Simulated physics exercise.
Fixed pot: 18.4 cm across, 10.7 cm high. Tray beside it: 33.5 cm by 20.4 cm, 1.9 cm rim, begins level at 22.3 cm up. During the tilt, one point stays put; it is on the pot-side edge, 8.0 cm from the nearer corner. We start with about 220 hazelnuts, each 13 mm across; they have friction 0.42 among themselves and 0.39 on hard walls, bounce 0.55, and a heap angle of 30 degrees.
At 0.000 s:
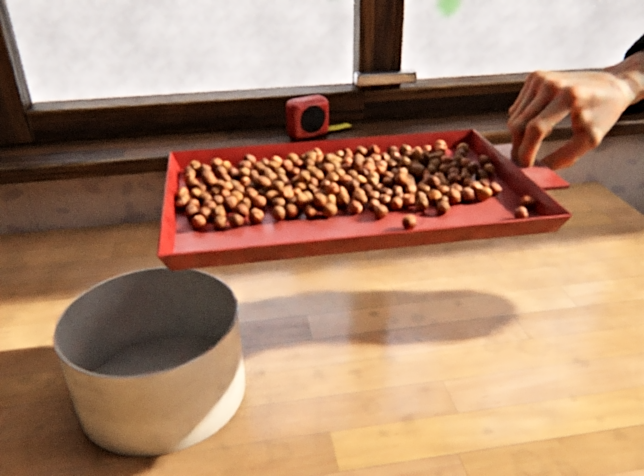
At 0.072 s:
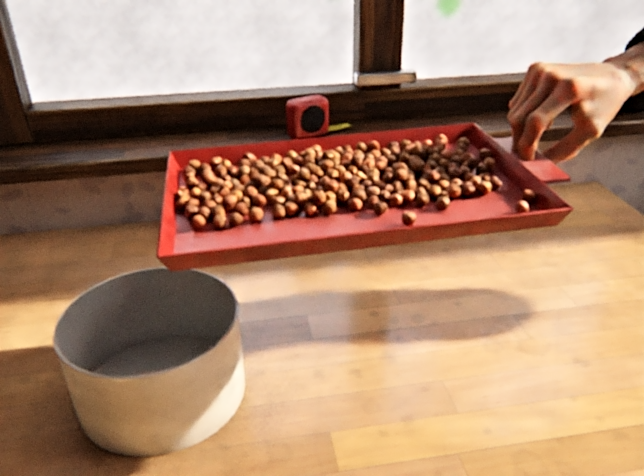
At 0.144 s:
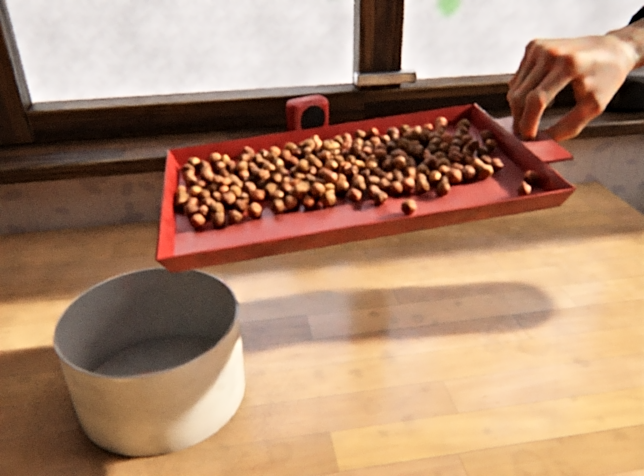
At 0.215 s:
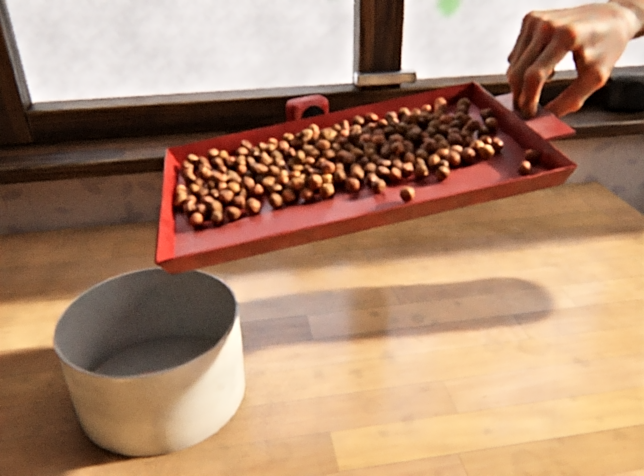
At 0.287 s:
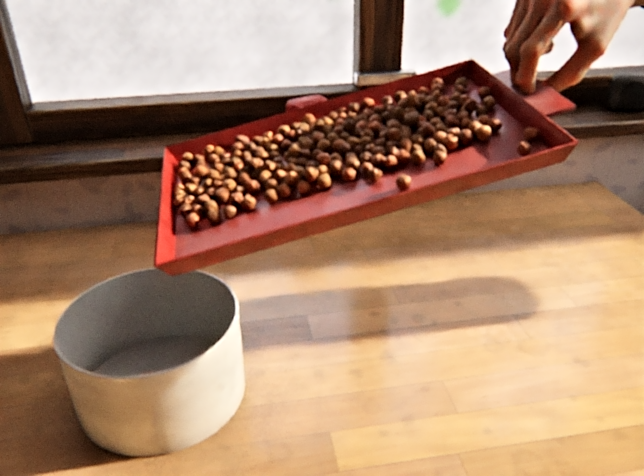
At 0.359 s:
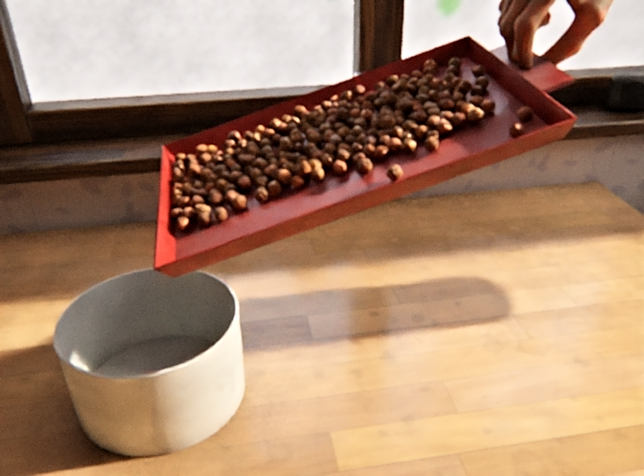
On a sunlit wooden tabletop beside a dark-framed window, the view looks slightly down from the front and stays still. A red tray spread with brown hazelnuts is above the table, a hand at its right-hand tab, with a pale round pot at lower left and a small red object behind. The hand raises the tray's right end, gradually at first, slanting it down toward the left, while the nuts stay heaped on it.
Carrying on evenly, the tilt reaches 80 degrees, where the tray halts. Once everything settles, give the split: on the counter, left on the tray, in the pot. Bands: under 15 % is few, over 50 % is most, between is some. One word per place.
Counter: Some, tray: Few, pot: Most.
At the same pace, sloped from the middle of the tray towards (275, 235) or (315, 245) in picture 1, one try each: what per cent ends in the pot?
I'd put it at roughly 20 per cent for the first tilt and roughly 5 per cent for the second.
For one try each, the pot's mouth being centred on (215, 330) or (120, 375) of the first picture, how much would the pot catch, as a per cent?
Around 35 per cent, then around 85 per cent.
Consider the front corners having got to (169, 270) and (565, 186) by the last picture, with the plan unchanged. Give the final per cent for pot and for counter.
Pot: 10, counter: 90.
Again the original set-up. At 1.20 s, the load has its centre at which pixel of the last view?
Close to pixel (141, 252).
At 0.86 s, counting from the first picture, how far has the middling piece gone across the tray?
13 cm.
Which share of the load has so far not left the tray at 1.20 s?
It's roughly 45 percent.
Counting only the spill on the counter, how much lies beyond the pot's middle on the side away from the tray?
70 %.
Then, at 0.86 s, tilt 47 degrees; the tray holds 90 %, the pot 0 %.
After 1.20 s, tilt 67 degrees; the tray holds 45 %, the pot 20 %.
Then, at 1.63 s, tilt 80 degrees; the tray holds 0 %, the pot 55 %.
At rest (2.6 s), counter 40 %, tray 0 %, pot 60 %.
